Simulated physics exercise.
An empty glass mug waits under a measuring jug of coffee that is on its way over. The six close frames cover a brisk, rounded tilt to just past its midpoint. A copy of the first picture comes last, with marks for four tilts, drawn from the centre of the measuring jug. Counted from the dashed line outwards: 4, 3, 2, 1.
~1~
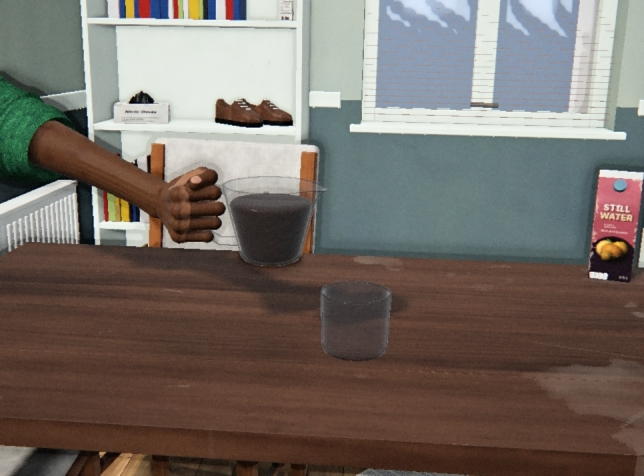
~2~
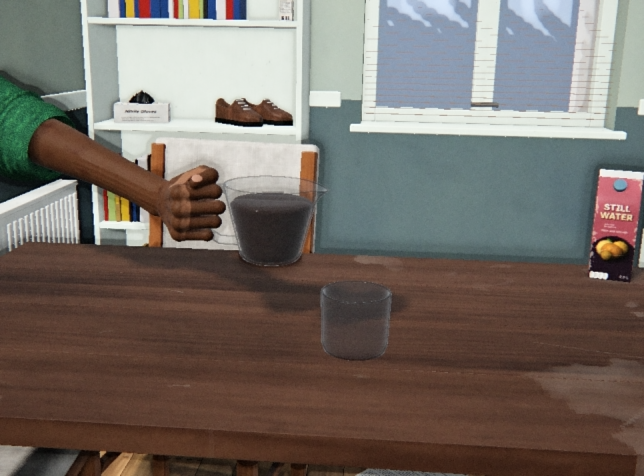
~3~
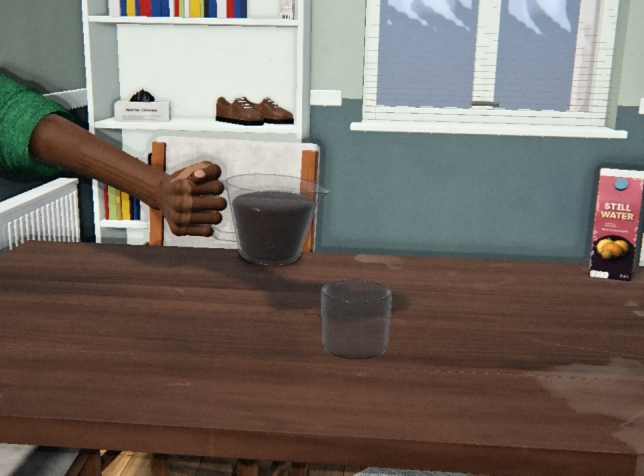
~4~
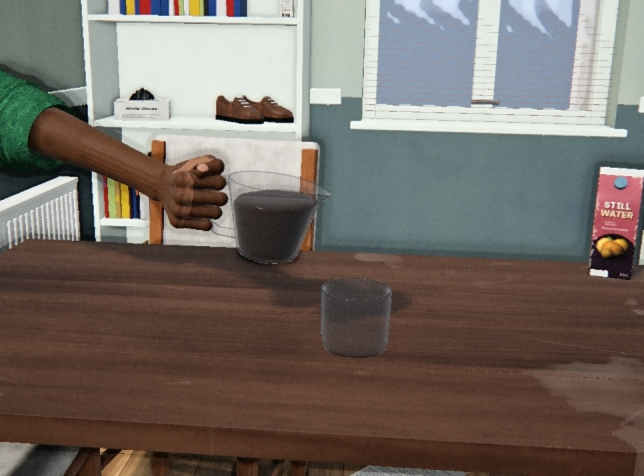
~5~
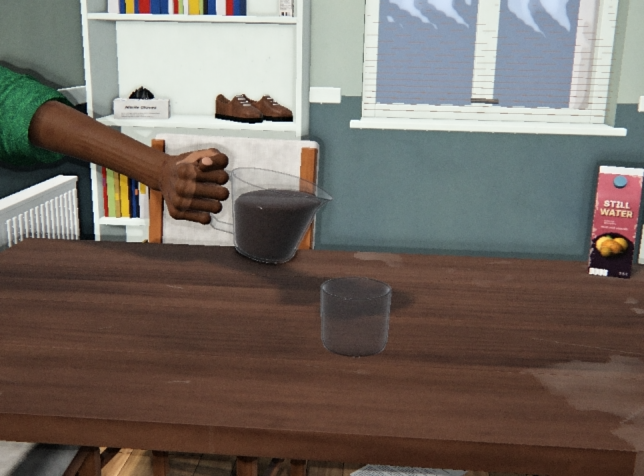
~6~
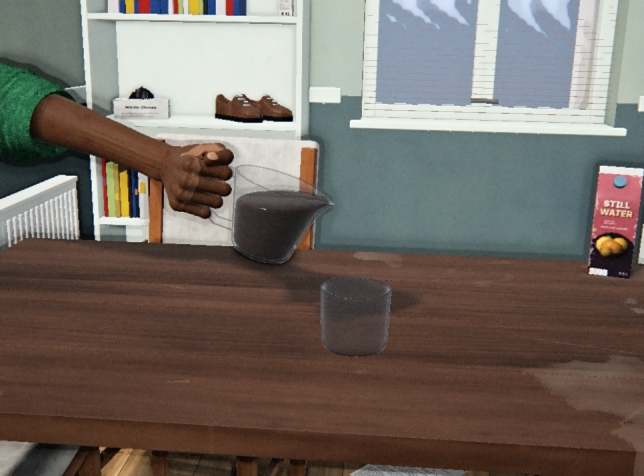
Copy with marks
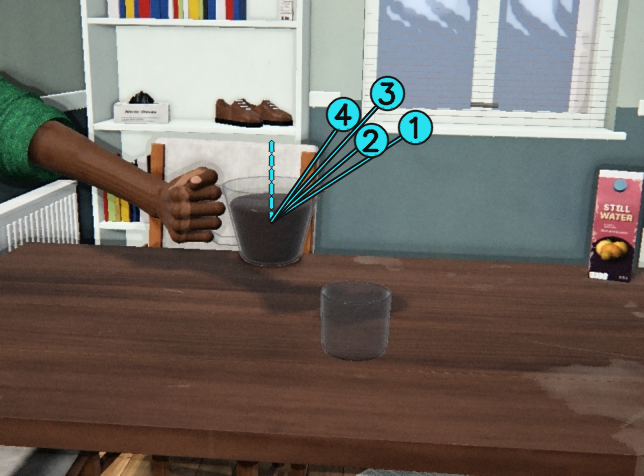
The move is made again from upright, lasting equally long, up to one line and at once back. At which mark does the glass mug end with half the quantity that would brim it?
The answer is mark 2.
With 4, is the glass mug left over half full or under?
Under half.
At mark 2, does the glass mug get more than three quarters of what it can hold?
No.
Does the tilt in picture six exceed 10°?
Yes.
In cyan, 1 at (401, 136); 2 at (356, 149); 3 at (376, 106); 4 at (335, 130).
With 1, the glass mug ends with about 64 % of what it can hold.
With 2, the glass mug ends with about 49 % of what it can hold.
With 3, the glass mug ends with about 34 % of what it can hold.
With 4, the glass mug ends with about 20 % of what it can hold.
